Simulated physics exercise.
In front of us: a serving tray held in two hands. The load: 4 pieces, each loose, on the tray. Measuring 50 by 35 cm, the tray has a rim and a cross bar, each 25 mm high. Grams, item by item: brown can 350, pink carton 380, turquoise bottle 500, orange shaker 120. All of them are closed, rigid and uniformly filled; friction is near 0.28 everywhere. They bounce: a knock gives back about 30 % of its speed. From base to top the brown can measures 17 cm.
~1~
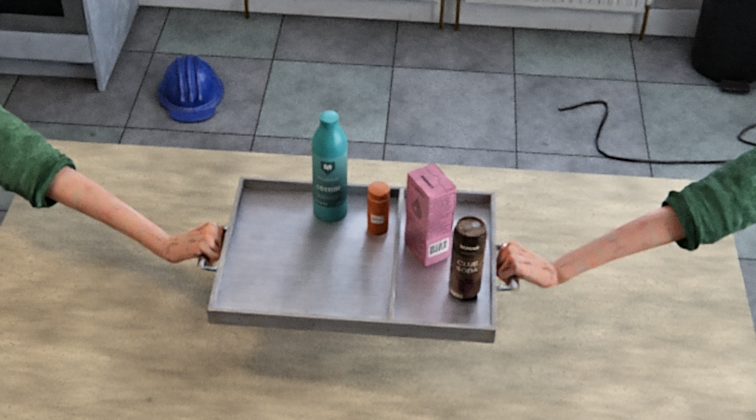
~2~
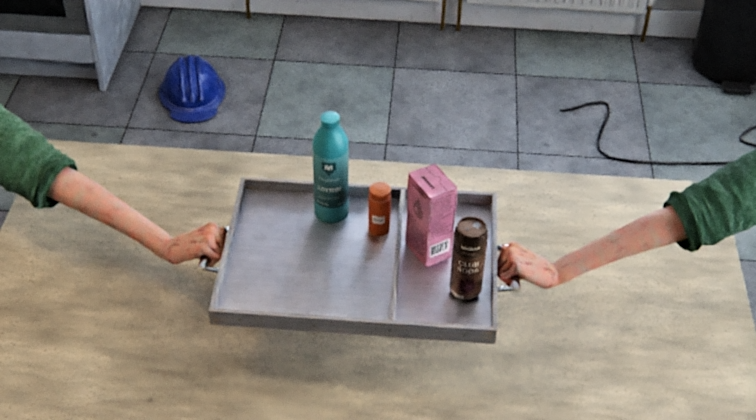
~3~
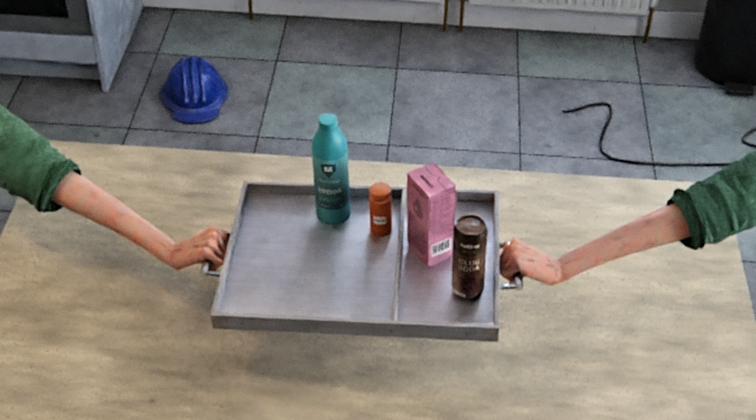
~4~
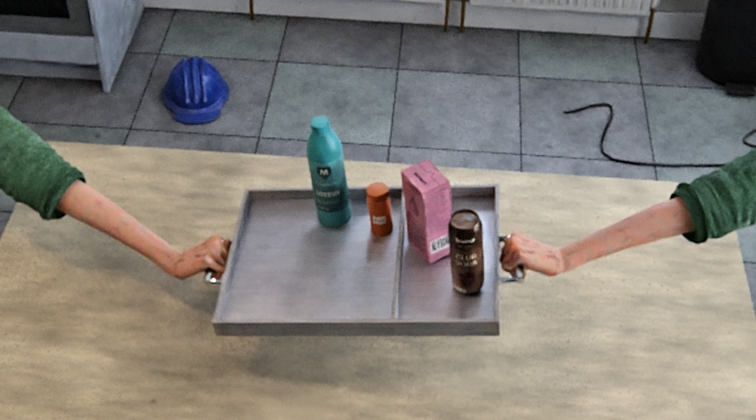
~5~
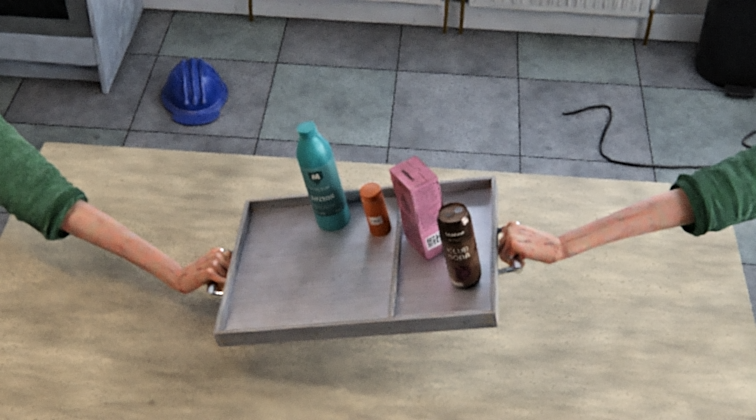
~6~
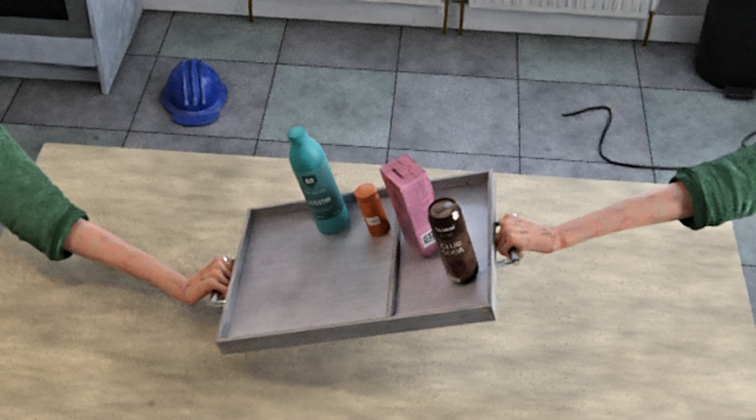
In the video, two hands hold a gray tray carrying a turquoise bottle, an orange shaker, a pink carton and a brown can. The tray stays level at first, then the hands tilt it left edge down, and the items lean left.
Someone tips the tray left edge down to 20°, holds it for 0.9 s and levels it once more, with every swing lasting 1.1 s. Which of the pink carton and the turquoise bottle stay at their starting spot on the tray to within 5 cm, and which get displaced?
The pink carton stays; the turquoise bottle gets displaced.
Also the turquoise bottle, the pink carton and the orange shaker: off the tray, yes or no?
Well, the turquoise bottle does come off, the pink carton does not come off, and the orange shaker does come off.
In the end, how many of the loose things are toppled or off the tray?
The tally is 3.
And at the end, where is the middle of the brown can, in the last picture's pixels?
I'd put it at around (270, 271).
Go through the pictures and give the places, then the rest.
In the first picture, tray level; pink carton (430, 216); turquoise bottle (330, 166).
In the second picture, tray level; brown can (469, 260); orange shaker (380, 209).
In the third picture, tilt 2°, left edge down; brown can (469, 258); orange shaker (381, 209).
In the fourth picture, tilt 6°, left edge down; brown can (466, 253); orange shaker (380, 209).
In the fifth picture, tilt 12°, left edge down; brown can (459, 246); orange shaker (376, 210).
In the sixth picture, tilt 17°, left edge down; pink carton (415, 206); turquoise bottle (316, 179).
Then, 0.60 s later than the last frame, tilt 20°, left edge down; turquoise bottle 14 cm from its spot near (249, 194); brown can rocked 17° off its seat; orange shaker 13 cm from its spot.
Then, 1.00 s later than the last frame, tilt 20°, left edge down; turquoise bottle and orange shaker now off the tray; brown can on its side.
Then, 1.60 s later than the last frame, tilt 15°, left edge down; brown can on its side.
When it is over, off the tray, turquoise bottle and orange shaker; lying over on the tray, brown can; pink carton within 5 cm of the start. End places, in pixels of the last picture, pink carton near (426, 222), turquoise bottle near (219, 202).
